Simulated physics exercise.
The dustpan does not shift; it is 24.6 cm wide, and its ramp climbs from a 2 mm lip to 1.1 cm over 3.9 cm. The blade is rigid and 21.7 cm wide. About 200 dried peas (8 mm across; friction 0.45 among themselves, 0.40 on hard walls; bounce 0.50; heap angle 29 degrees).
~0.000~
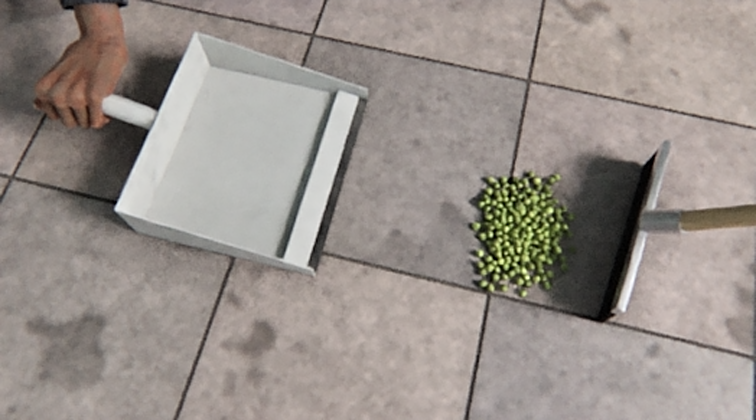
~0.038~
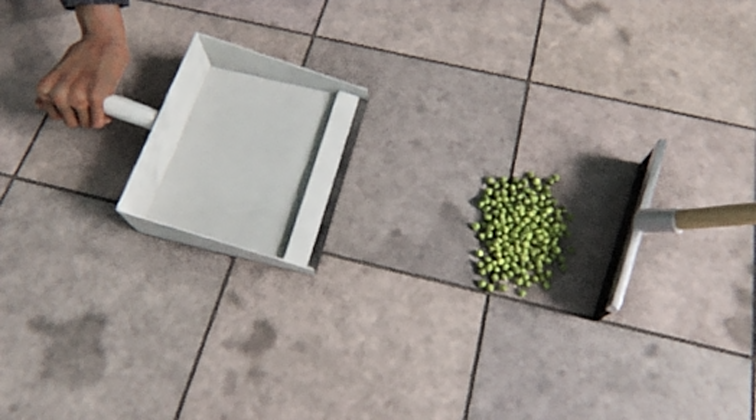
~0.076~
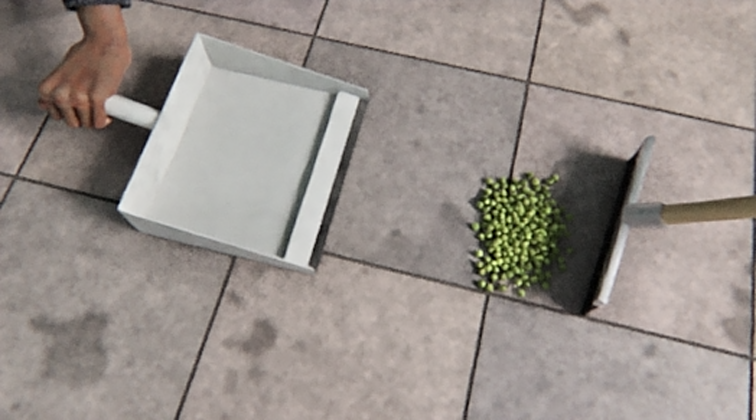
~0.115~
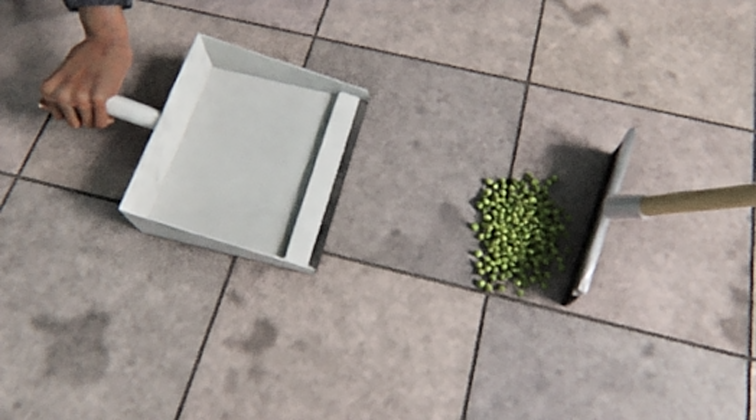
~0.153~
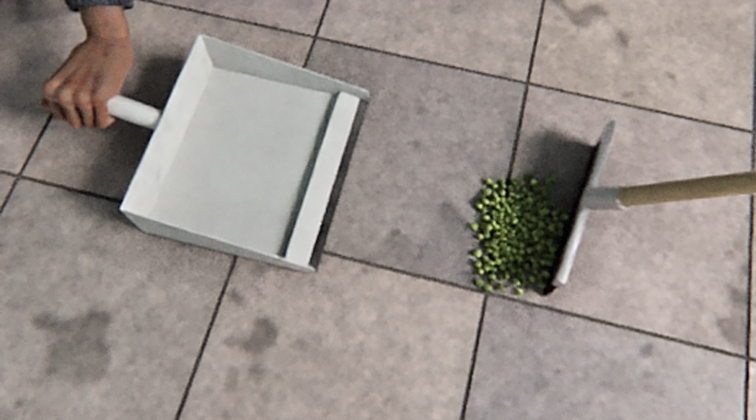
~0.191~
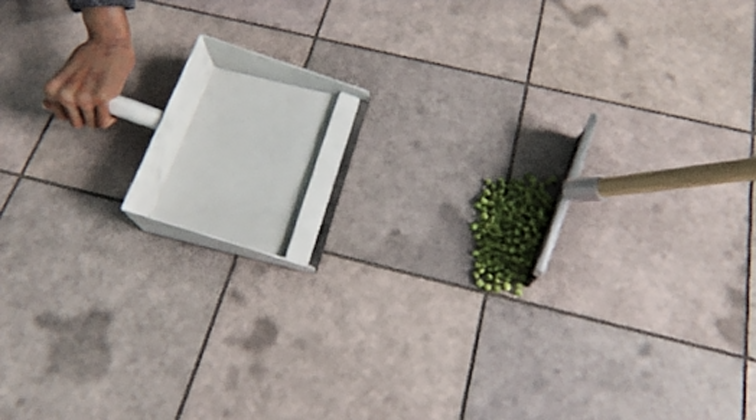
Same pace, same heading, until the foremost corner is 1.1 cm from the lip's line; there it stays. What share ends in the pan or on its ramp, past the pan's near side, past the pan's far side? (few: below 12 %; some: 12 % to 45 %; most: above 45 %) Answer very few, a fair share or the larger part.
Pan: A fair share, near side: Very few, far side: A fair share.
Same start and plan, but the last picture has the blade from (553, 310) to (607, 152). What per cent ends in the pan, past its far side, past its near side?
Pan 10, far 5, near 10.
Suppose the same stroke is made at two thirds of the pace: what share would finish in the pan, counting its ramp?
It would be near 25 per cent.
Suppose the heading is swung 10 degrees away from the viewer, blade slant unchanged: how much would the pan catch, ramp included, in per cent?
In that case some 15 per cent.
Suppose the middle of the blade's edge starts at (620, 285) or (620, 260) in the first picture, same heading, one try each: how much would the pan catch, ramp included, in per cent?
About 25 and 30 per cent.
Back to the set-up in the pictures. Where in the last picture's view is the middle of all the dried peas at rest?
At about (356, 149).
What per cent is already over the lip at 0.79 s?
About 25 per cent by then.
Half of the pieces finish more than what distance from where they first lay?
About 24 cm.
After 0.39 s, middle of the blade 15 cm from the lip; 0 % over the lip, far side 5 %, near side 0 %.
Then, at 0.53 s, middle of the blade 7 cm from the lip; 0 % over the lip, far side 10 %, near side 0 %.
After 0.79 s, middle of the blade 3 cm from the lip; 25 % over the lip, far side 15 %, near side 0 %.
At rest (1.5 s), pan 25 %, near side 0 %, far side 15 %, in front of the lip or behind the blade 55 %.
